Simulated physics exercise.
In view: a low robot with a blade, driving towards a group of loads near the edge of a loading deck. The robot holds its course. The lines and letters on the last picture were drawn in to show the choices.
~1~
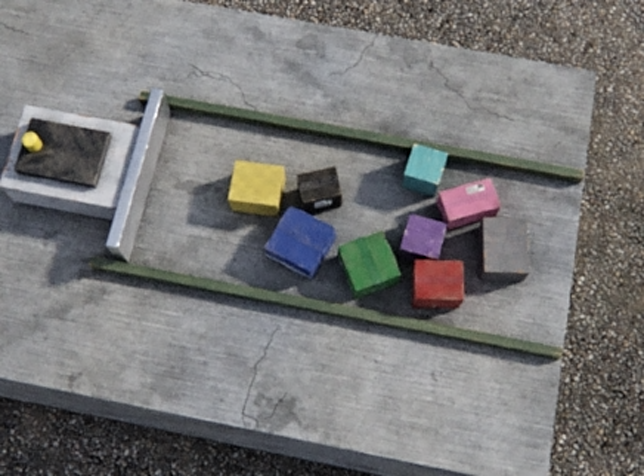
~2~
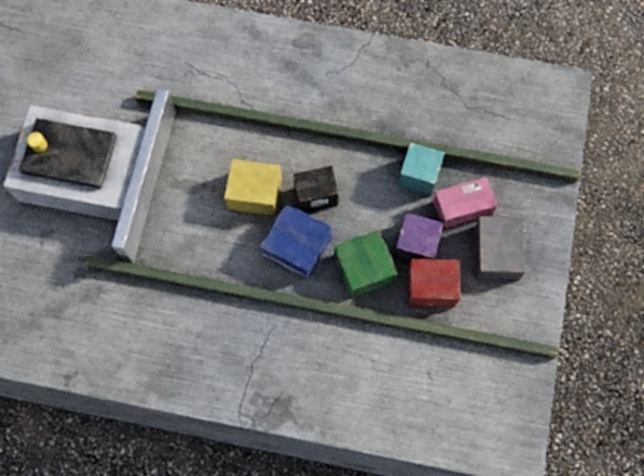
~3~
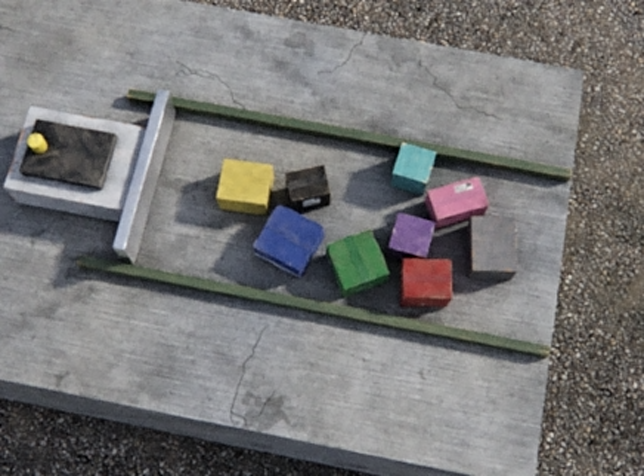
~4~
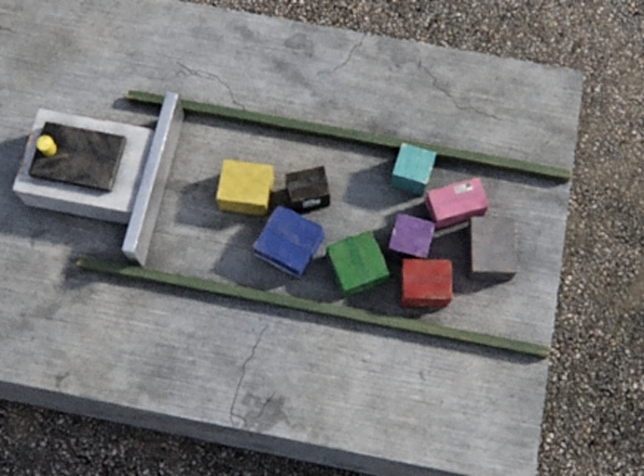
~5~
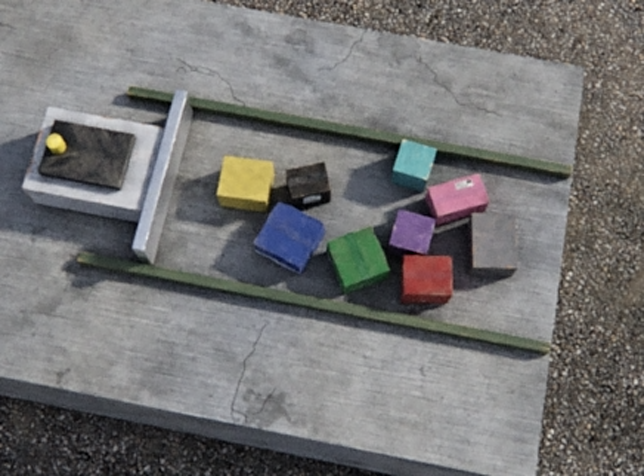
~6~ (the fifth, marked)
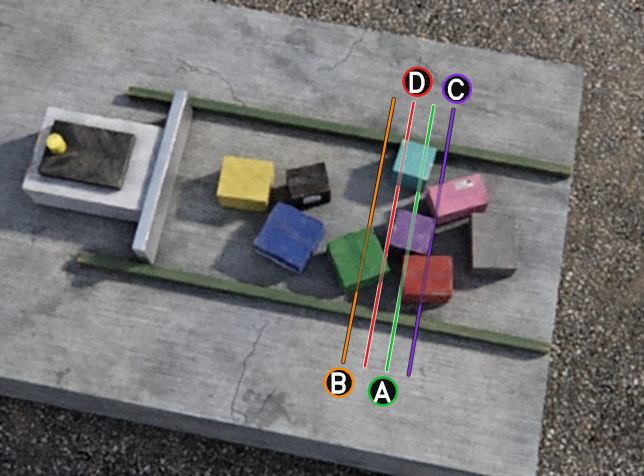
A low white robot with a wide blade crept a short way right between two green rails, while the colourful boxes ahead of it sat still on the grey deck, untouched by the blade.
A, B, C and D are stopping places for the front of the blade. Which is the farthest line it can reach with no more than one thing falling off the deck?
No farther than C.
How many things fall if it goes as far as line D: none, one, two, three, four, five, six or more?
By then, none.
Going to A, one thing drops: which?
The grey crate goes over.
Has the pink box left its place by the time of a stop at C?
Yes.
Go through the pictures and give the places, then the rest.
Robot (69, 153); black parcel (320, 191); purple crate (422, 241), in the first picture.
Robot (74, 153); turquoise crate (421, 170), in the second picture.
Robot (75, 155); yellow crate (246, 187), in the third picture.
Robot (84, 157); blue box (289, 242), in the fourth picture.
Robot (94, 155); pink box (457, 200); black parcel (309, 187); purple crate (411, 237), in the fifth picture.
On the copy, A at (411, 232); B at (370, 224); C at (432, 236); D at (390, 228).
On C. First, robot (189, 173); green box (365, 269); blue box (302, 247).
Then, robot (286, 191); grey crate (512, 246); red box (475, 293).
Finally, robot (363, 205); grey crate over the edge; red box (553, 313); one fallen.
By contrast, A is within the limit but short; B is within the limit but short; D is within the limit but short.
